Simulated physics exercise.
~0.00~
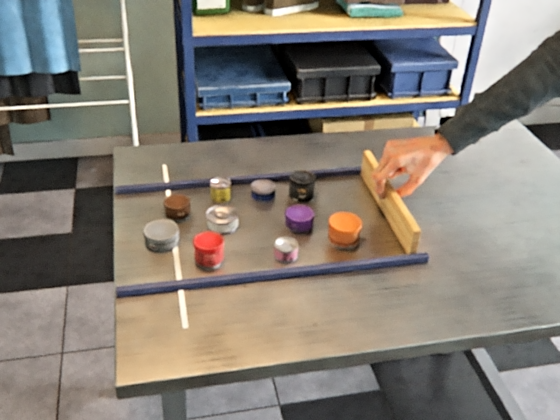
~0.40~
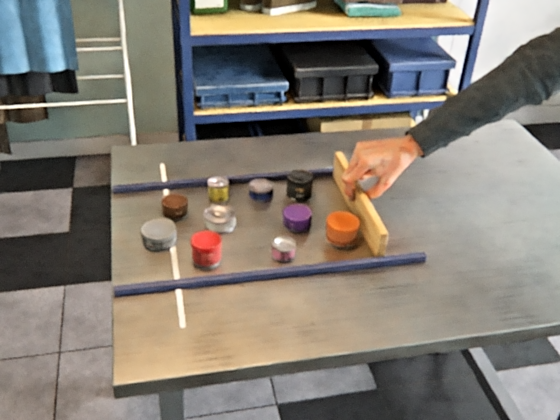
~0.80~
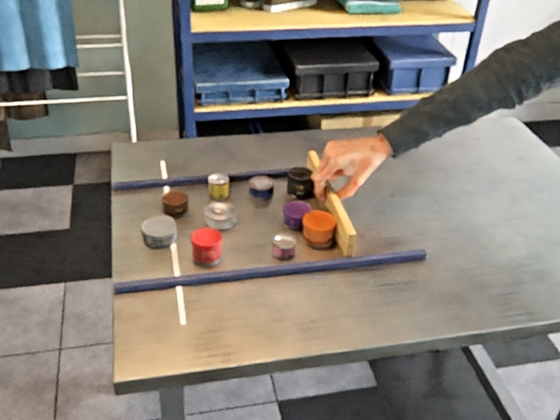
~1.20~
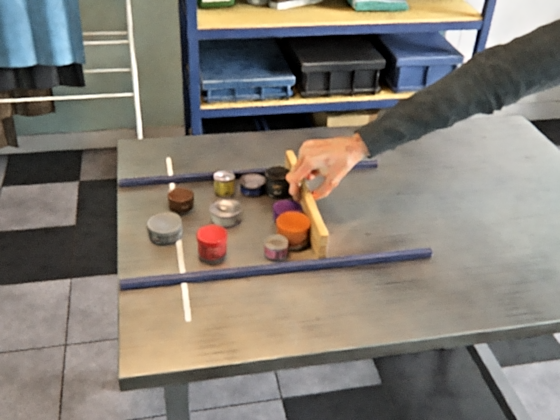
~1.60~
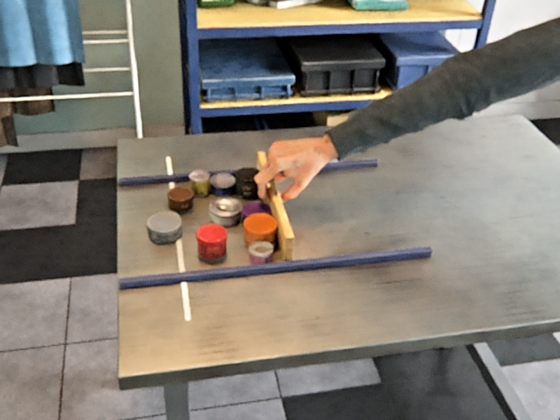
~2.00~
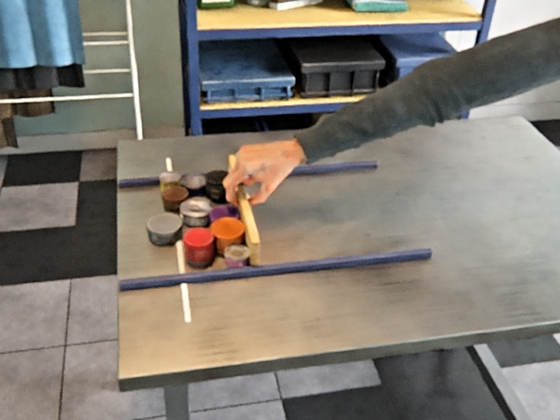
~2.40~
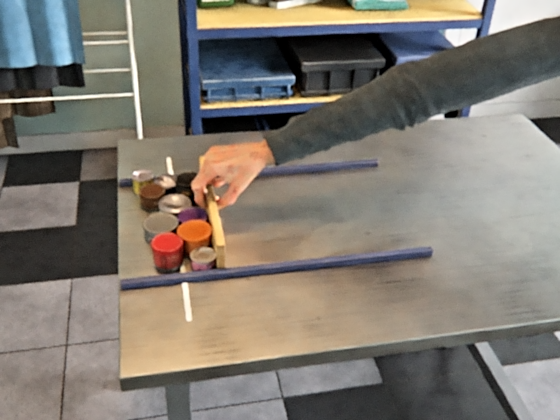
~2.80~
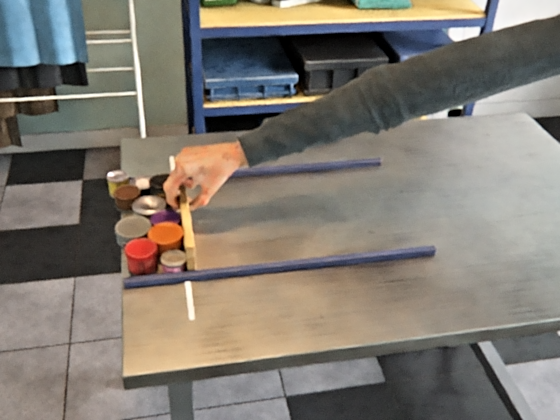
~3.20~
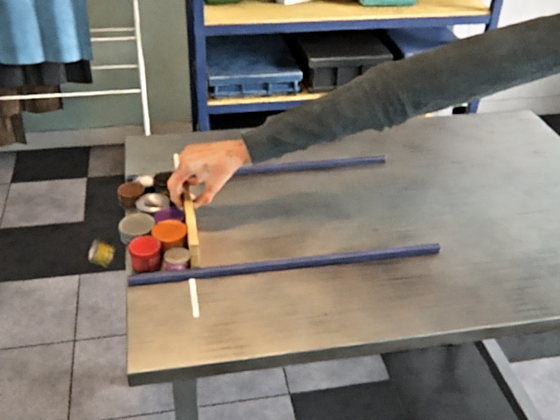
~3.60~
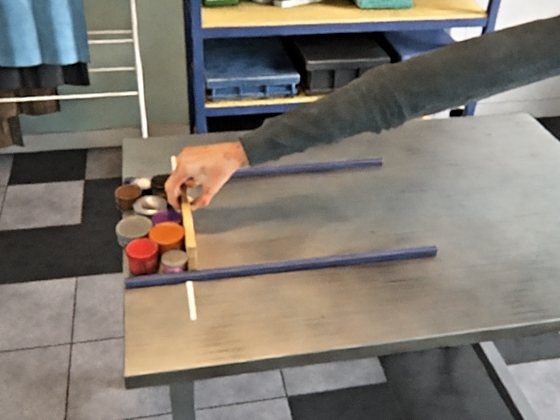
To begin with, a scatter of small tins and pots sits on a grey table between two blue rails, with a strip of pale tape near the left end, while a hand holds a wooden board upright at the right. The hand slides the board left, and it gathers the orange pot, then the black tub and the purple tin. Soon the red and brown ones move too, all bunching together as they cross the tape. The board stops near the tape with the cluster crowded at the table's left edge. The yellow pot drops off toward the floor and disappears from view, while the others stay on the table.
